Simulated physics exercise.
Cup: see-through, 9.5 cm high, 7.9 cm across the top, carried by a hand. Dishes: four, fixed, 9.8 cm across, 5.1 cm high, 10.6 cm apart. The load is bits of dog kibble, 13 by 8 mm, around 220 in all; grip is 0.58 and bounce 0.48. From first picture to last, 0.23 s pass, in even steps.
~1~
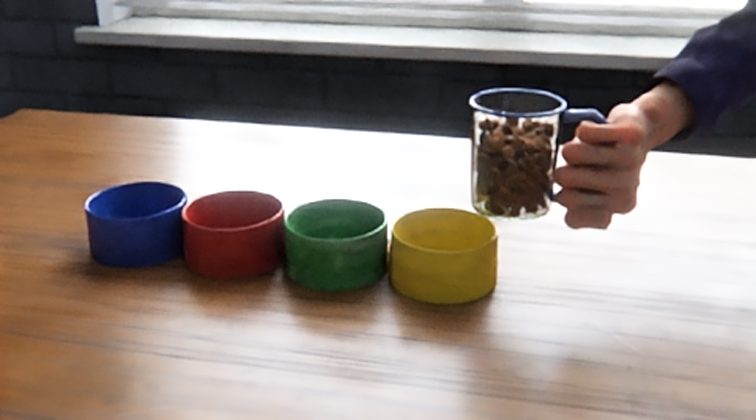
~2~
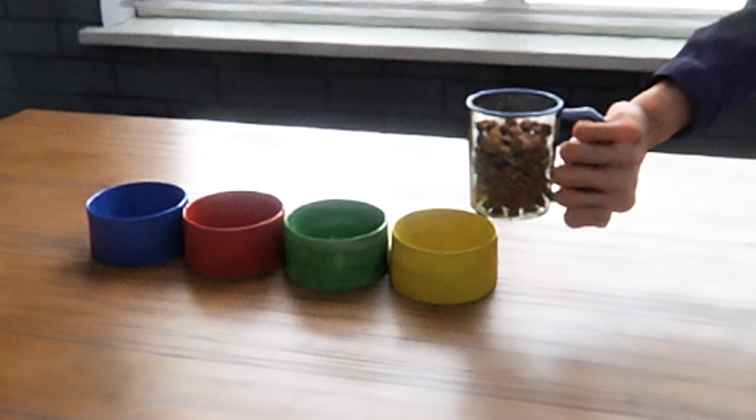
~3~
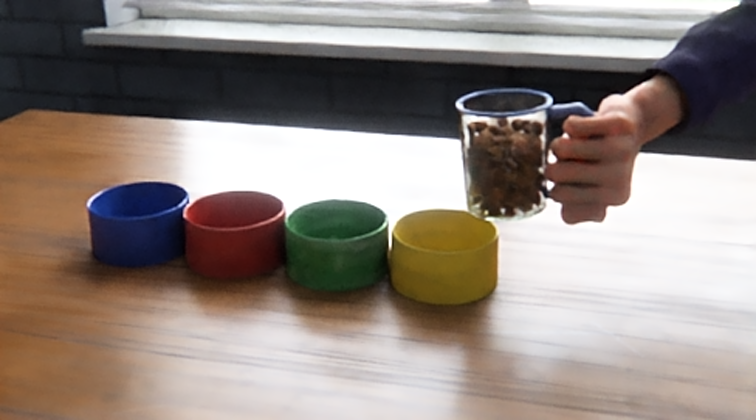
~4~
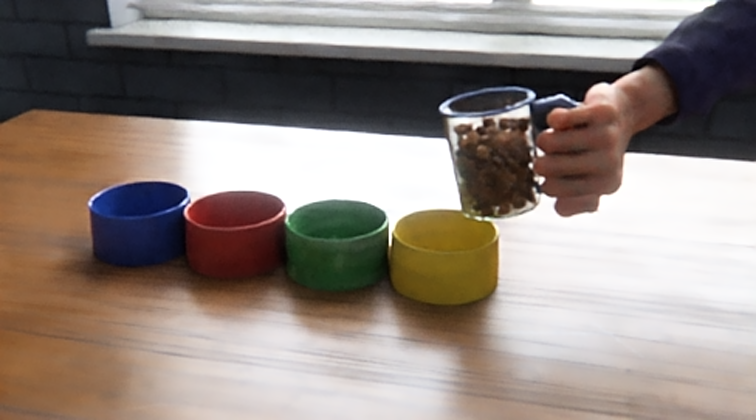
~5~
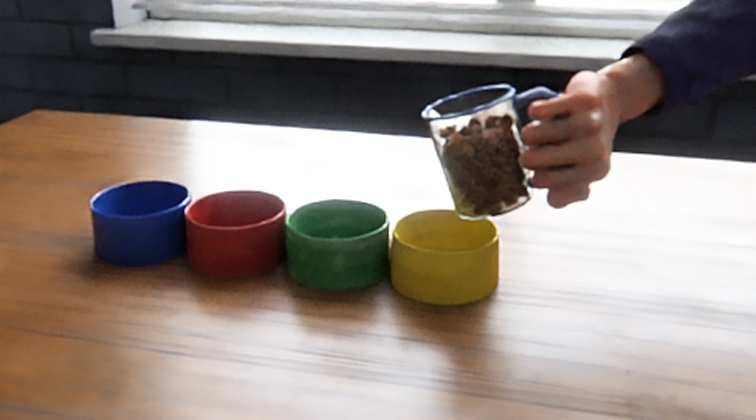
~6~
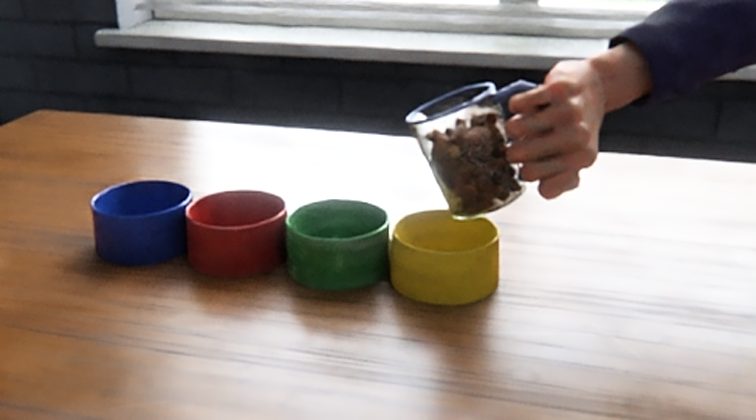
A hand in a dark sleeve holds a clear cup of brown kibble by its handle at the right of a wooden table, seen from slightly above, with a window and dark brick wall behind. Four bowls, blue, red, green and yellow from left to right, stand in a row. The hand moves the cup slightly left above the yellow bowl, gradually tilting it leftward as the pieces shift inside.
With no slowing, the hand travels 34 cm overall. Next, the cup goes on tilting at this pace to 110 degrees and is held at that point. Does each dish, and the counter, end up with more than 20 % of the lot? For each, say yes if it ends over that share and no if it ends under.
Red dish - yes, blue dish - yes, green dish - no, yellow dish - no, counter - no.
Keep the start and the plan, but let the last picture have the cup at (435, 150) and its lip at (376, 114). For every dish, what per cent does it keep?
In the end red holds 0, blue holds 90, green holds 0, yellow holds 0.
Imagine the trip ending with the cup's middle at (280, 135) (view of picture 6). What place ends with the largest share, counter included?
The biggest share ends at red.
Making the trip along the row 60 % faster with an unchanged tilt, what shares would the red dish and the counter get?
Red 0, counter 10.
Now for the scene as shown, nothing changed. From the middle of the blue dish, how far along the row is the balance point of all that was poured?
4 cm or so, rightwards.
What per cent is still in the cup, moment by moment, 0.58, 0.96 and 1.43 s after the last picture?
In order, near 95 %, 45 % and 10 %.
Then, 0.58 s after the last picture, tilt 105 degrees; cup holds 95 %, red 5 %.
Then, 0.96 s after the last picture, tilt 110 degrees; cup holds 45 %, red 45 %, blue 5 %.
Then, 1.43 s after the last picture, tilt 110 degrees; cup holds 10 %, red 40 %, blue 40 %.
In the end, red 40 %, blue 50 %, green 0 %, yellow 0 %, counter 5 %.
